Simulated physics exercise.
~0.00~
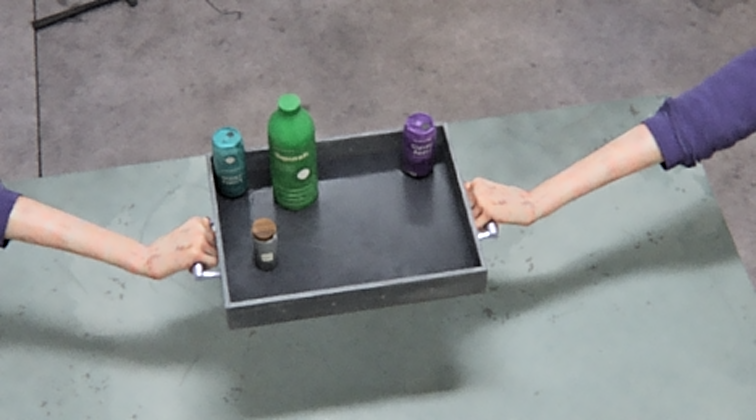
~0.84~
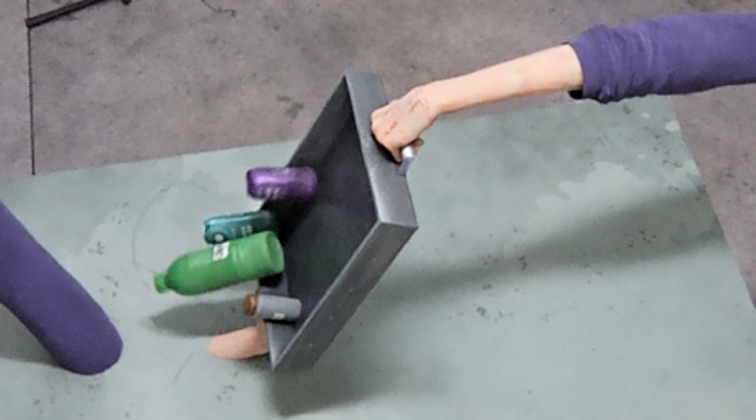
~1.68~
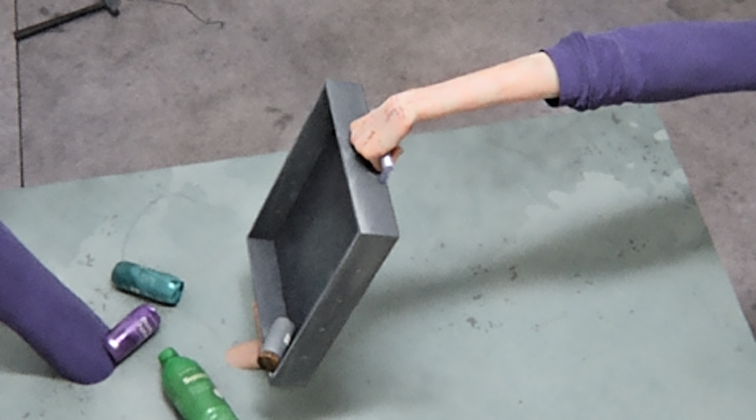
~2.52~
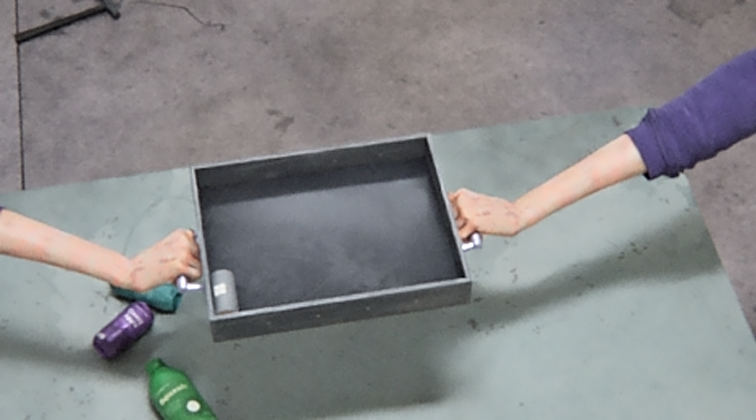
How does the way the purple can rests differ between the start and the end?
At the start the purple can stands upright in the tray. At the end it lies on its side on the table.
